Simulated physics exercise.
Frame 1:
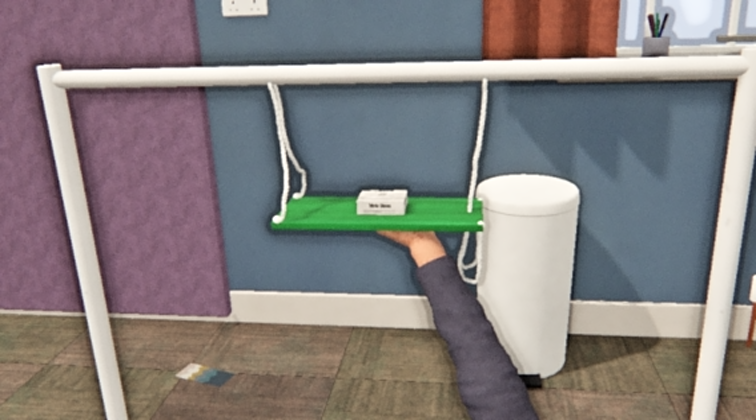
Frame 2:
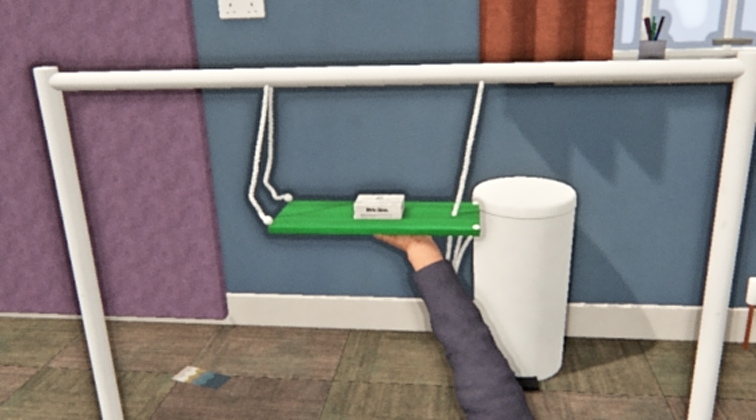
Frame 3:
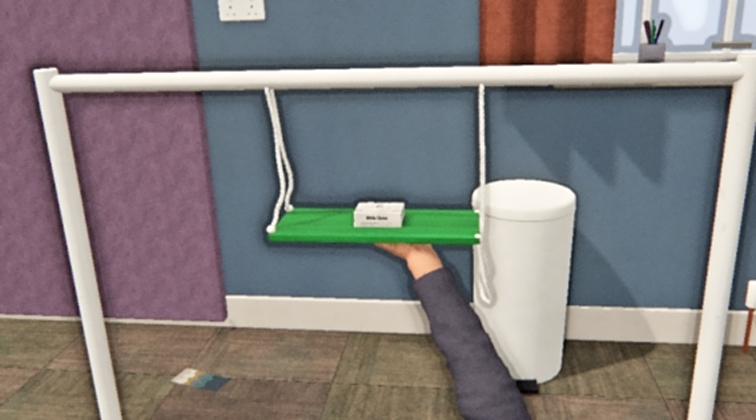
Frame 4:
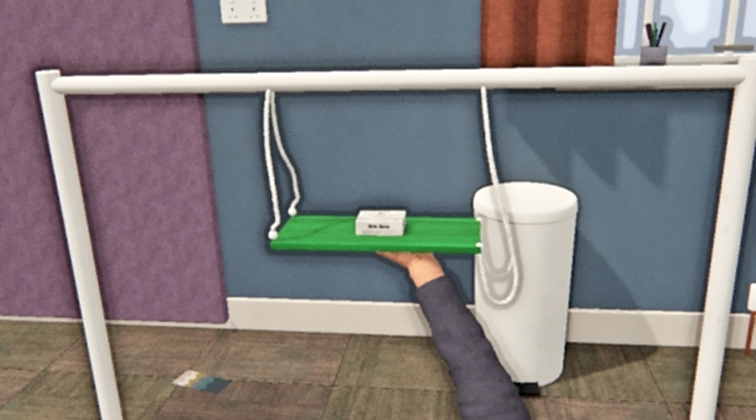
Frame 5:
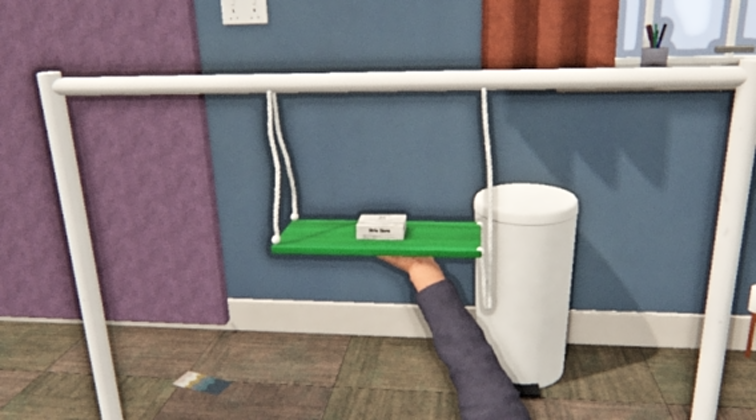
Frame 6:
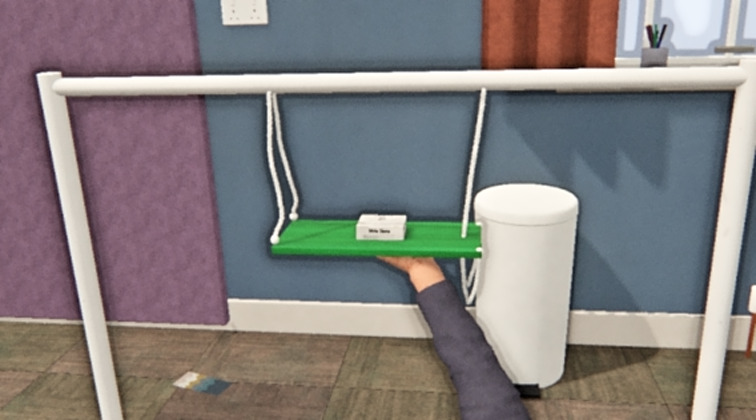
In the video, a hand supports a green board from below as it hangs on white cords from a white frame, lowering it slightly with a small white box on top while the slack right cords sway and loop.
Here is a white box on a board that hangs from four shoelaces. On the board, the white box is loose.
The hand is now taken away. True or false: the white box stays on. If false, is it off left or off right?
False, off right.
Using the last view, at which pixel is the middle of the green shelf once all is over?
Around (360, 298).
Then, 0.78 s later than the last view, board tipped 22° down to the right; box on the floor.
Then, 1.42 s later than the last view, board tipped 44° down to the right; box on the floor.
Finally, board tipped 42° down to the right; box on the floor. The white box tumbles from the right end.
